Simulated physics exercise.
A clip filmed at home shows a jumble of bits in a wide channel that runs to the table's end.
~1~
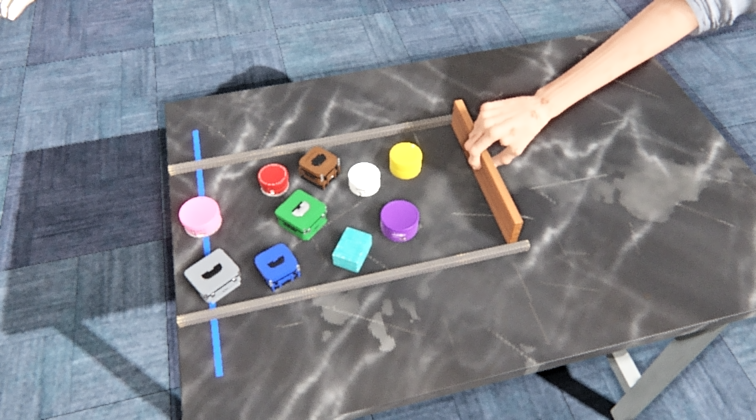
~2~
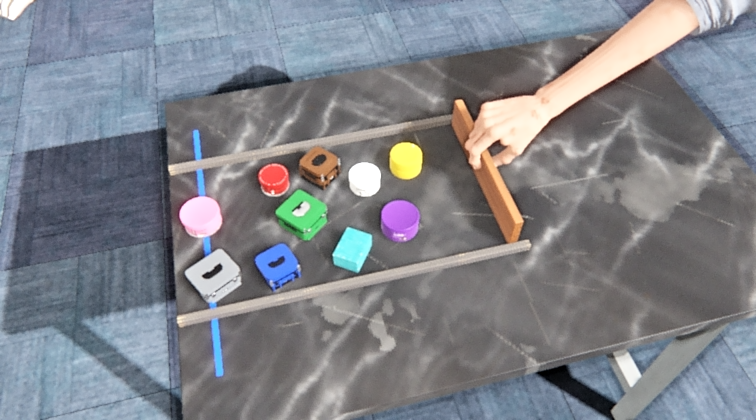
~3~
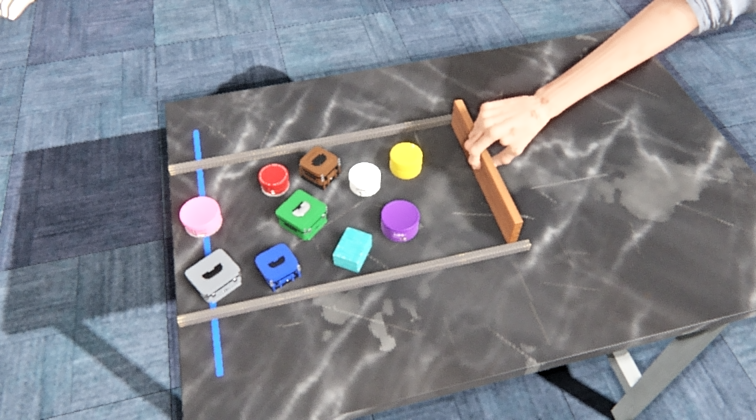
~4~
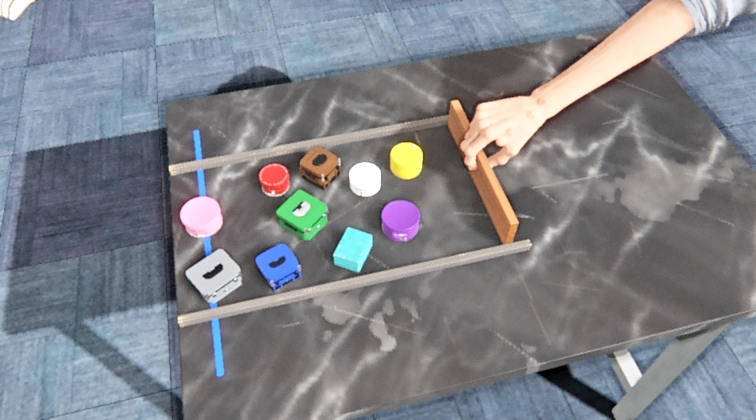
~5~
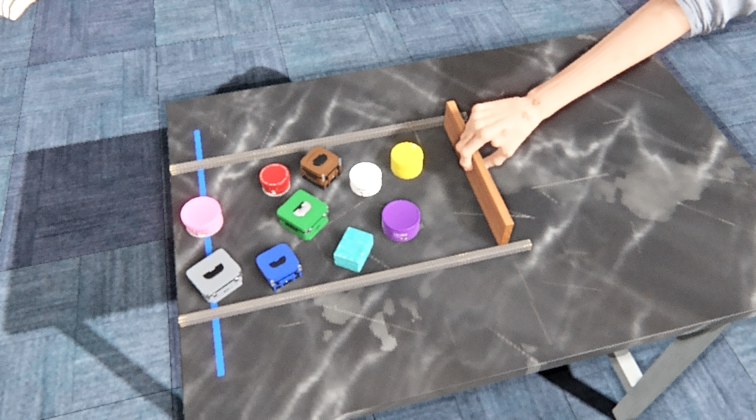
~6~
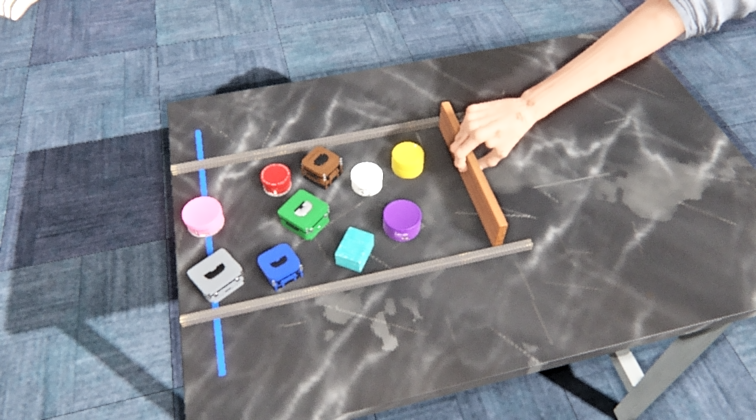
On a dark marbled table, a hand slid a wooden board slightly left between two rails, while the colourful pots and little cases scattered in front of it stayed practically still.
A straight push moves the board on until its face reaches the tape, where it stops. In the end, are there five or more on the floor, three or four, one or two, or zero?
There are five or more on the floor.
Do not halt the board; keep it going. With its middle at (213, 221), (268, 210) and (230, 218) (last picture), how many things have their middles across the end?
5, 0 and 2.
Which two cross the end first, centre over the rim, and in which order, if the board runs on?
The order is the grey case, then the pink pot.
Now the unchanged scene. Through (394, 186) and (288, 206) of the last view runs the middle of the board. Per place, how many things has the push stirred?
Tally: First 3; then 9.
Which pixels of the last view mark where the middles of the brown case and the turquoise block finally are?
Approximately (186, 176) for one, approximately (199, 294) for the other.
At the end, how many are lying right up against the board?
It touches 5.
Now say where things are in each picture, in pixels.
Pink pot (201, 218); grey case (214, 277); blue case (278, 267); board (483, 168); tape (206, 235), in the first frame.
Grey case (215, 277); green case (302, 216), in the second frame.
Blue case (278, 267); purple tub (400, 221), in the third frame.
Pink pot (202, 218); brown case (320, 168), in the fourth frame.
Grey case (216, 277); red tin (275, 181), in the fifth frame.
Pink pot (204, 217); grey case (217, 277); blue case (280, 267); board (470, 171); tape (208, 235), in the sixth frame.
A little later, none off yet; pink pot at rest near (204, 217); grey case at rest near (217, 277); blue case at rest near (280, 267).
Next, none off yet; pink pot at rest near (204, 217); grey case moving near (214, 277); blue case shifted about its own width near (258, 272).
When it is over, the number that fall off is five or more; down, green case, red tin, blue case, grey case and pink pot.
